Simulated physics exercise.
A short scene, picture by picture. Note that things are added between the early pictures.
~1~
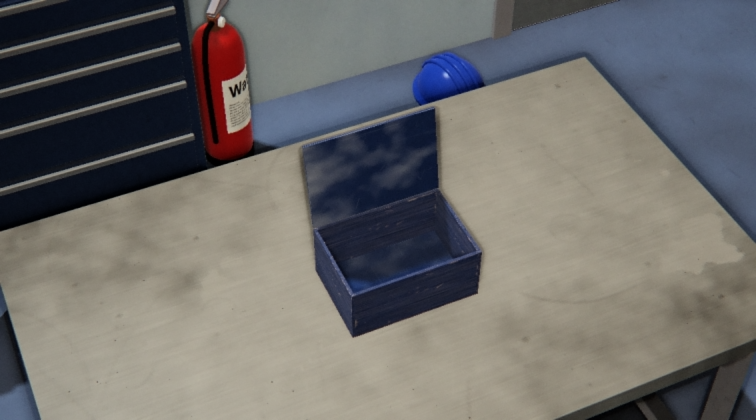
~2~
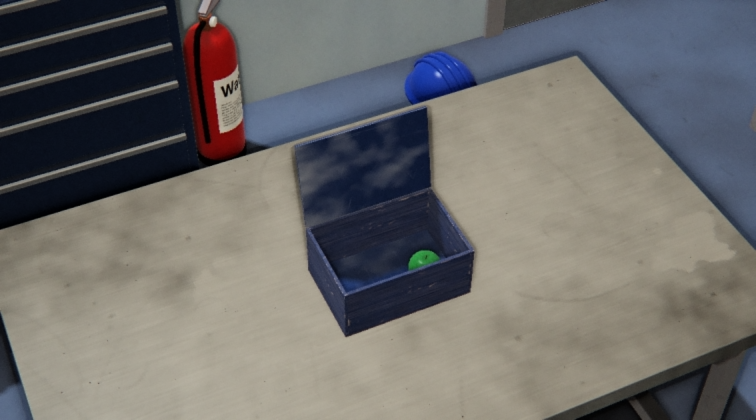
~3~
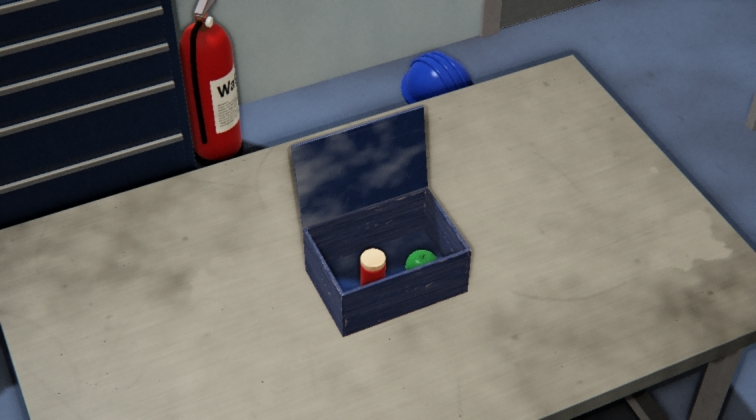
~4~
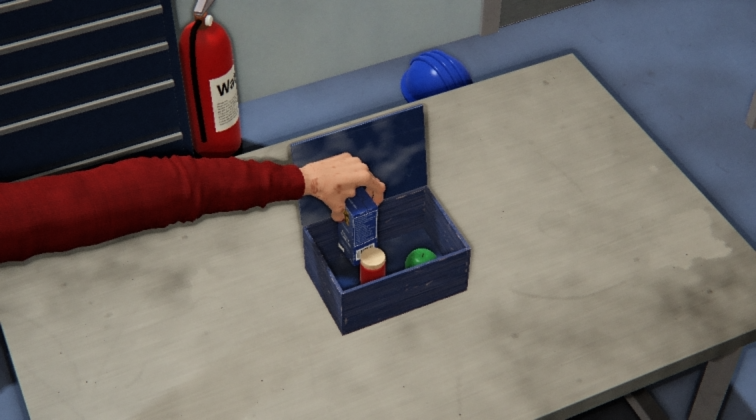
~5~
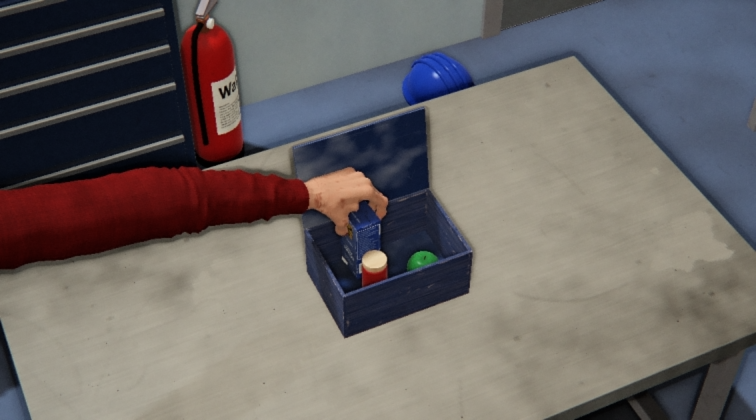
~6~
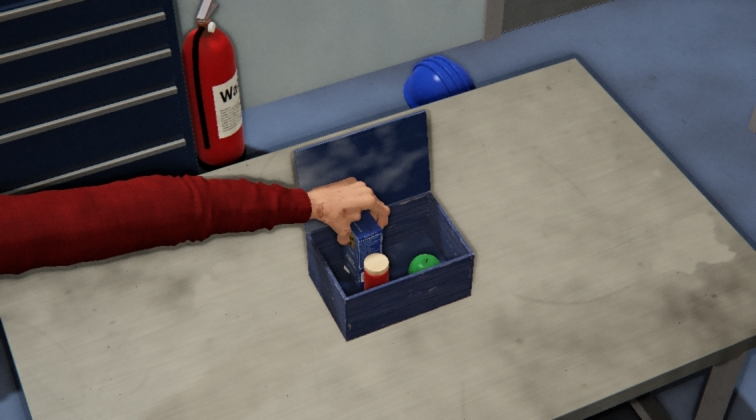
On a worn workshop table, an open blue wooden box sits empty, then a green round object appears inside, followed by a red container with a pale lid. A hand in a red sleeve reaches in from the left, holding a small blue carton, and lowers it slightly into the box, still gripping it.
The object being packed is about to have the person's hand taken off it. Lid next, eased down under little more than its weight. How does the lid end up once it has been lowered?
The lid remains propped up above the rim.
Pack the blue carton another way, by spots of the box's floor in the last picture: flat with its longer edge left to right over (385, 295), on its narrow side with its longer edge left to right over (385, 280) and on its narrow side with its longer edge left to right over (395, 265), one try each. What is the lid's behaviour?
The first time the lid can't shut, the second time it goes down fully, and the third time it goes down fully.
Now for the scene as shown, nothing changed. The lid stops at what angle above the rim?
Lid angle from rim - close to 45°.
Then, 1.10 s on from there, lid starting down.
Then, 1.40 s on from there, lid 74° above the rim.
Then, 1.60 s on from there, lid 58° above the rim.
Then, 1.70 s on from there, lid 51° above the rim.
In the end, lid 46° above the rim; left askew, blue carton and red shaker; green apple unmoved. At the end, from the last picture's camera, blue carton near (366, 251).
